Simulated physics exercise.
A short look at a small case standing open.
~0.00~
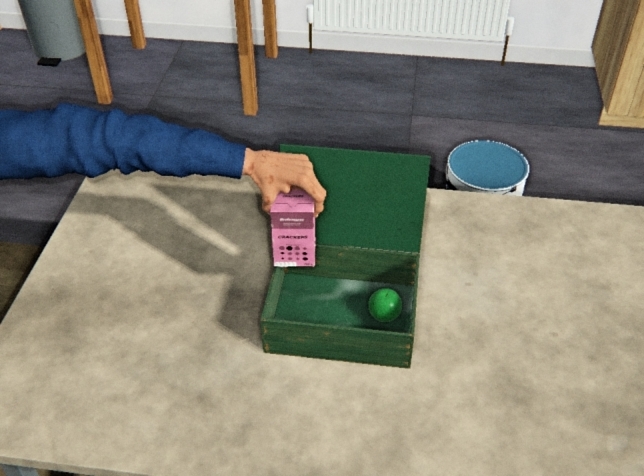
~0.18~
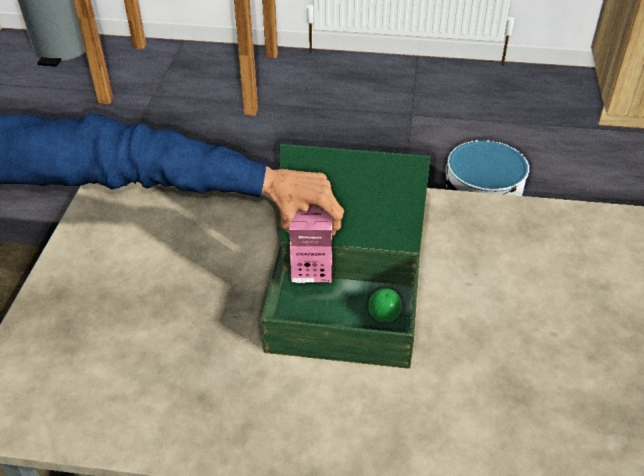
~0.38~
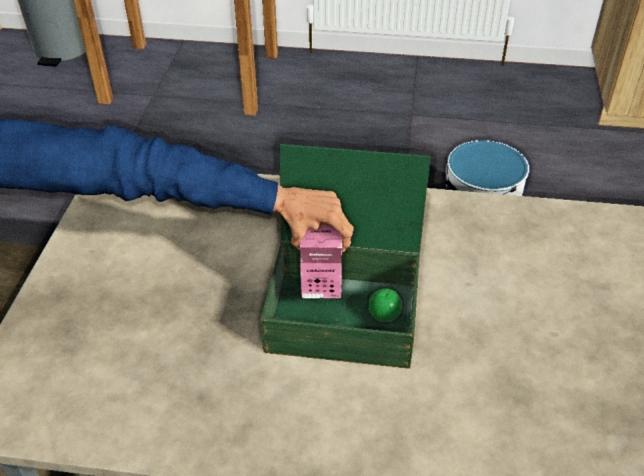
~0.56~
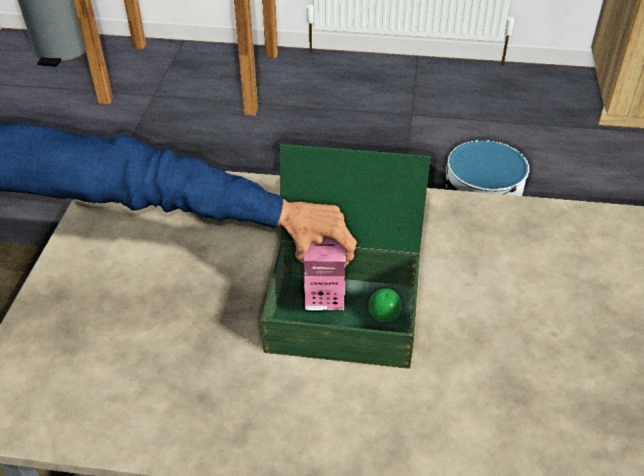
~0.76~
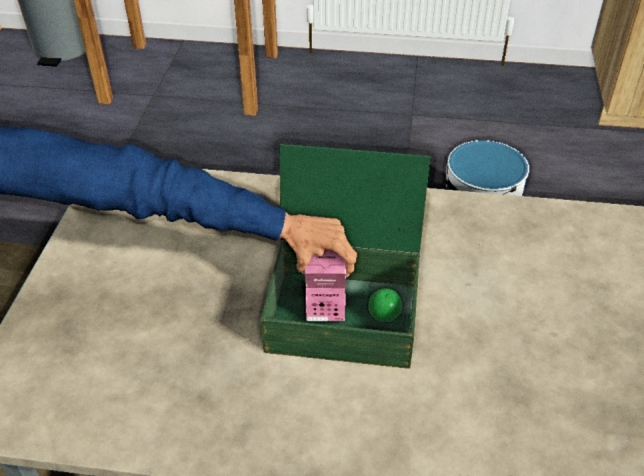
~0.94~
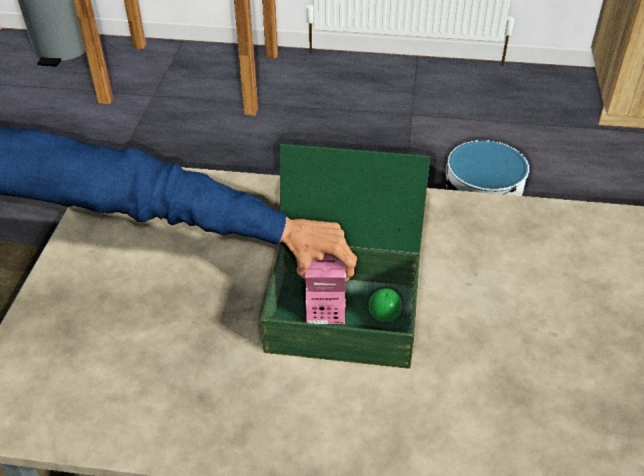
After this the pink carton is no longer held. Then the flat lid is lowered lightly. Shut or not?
In the end the lid will not close.
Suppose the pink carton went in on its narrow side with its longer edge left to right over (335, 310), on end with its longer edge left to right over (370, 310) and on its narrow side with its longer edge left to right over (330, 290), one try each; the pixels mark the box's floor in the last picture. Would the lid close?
In the first case it shuts flat; in the second case it shuts flat; in the third case it closes.
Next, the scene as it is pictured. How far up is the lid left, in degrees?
About 35°.
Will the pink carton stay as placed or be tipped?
It keeps its pose.
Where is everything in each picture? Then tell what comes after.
The first picture shows on its way; pink carton (294, 229); green apple (385, 305).
The second picture shows on its way; pink carton (312, 245); green apple (385, 305).
The third picture shows on its way; pink carton (322, 262); green apple (385, 305).
The fourth picture shows on its way; pink carton (325, 275); green apple (385, 305).
The fifth picture shows on its way; pink carton (326, 286); green apple (385, 305).
The sixth picture shows put in, still held; pink carton (326, 290); green apple (385, 305).
Around 2.04 s, lid starting down.
Around 2.44 s, lid 63° above the rim.
Around 2.64 s, lid 42° above the rim.
Finally (3.1 s), lid 35° above the rim; both still in place. Final places as the last picture's camera would see them, pink carton near (326, 290).
